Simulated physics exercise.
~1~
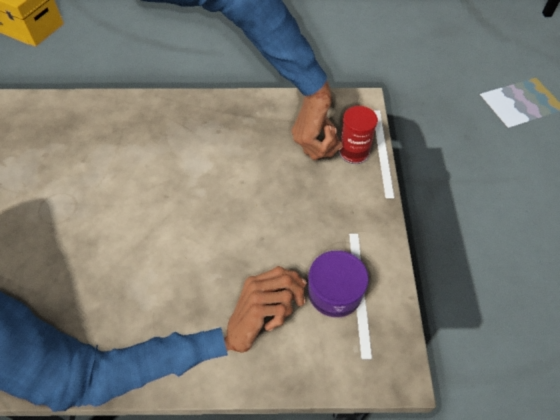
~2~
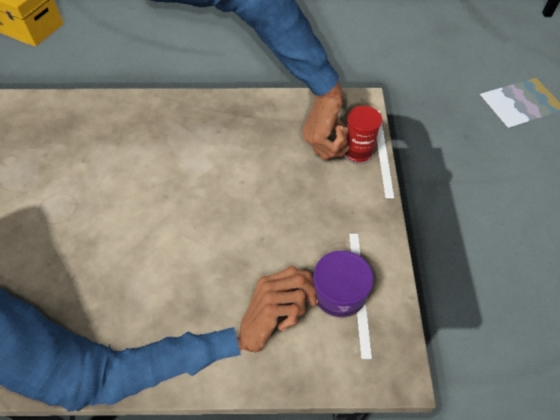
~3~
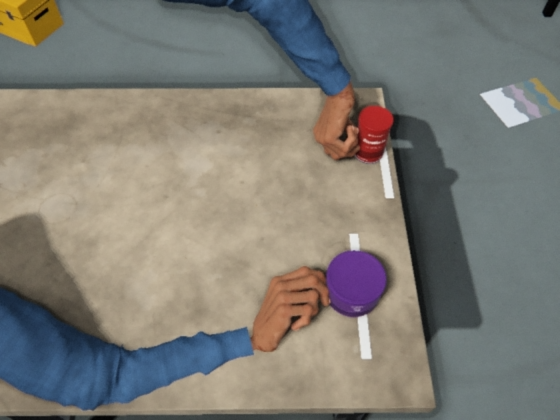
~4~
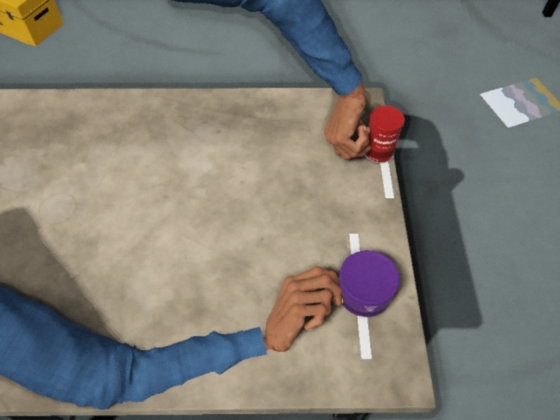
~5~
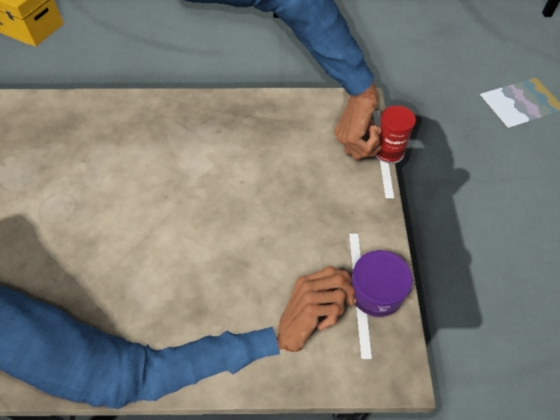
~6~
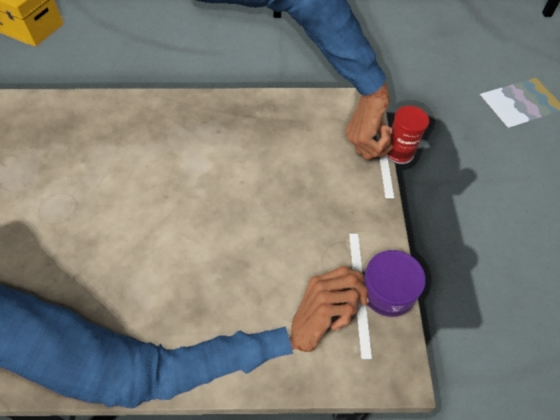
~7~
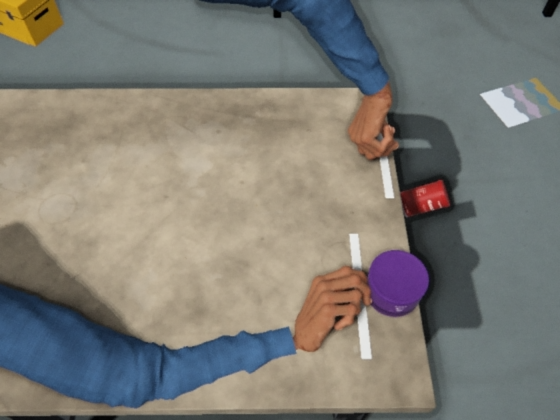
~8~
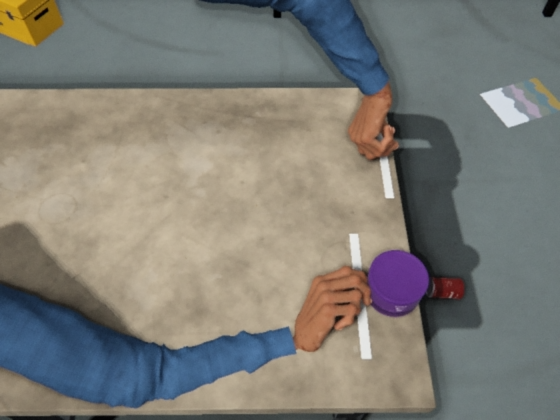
A red tin and a purple tub slide right across a table, each pushed by a blue-sleeved arm towards and past white tape marks. The tin tips over the right edge and drops towards the floor, while the tub stops at the edge, still on the table.
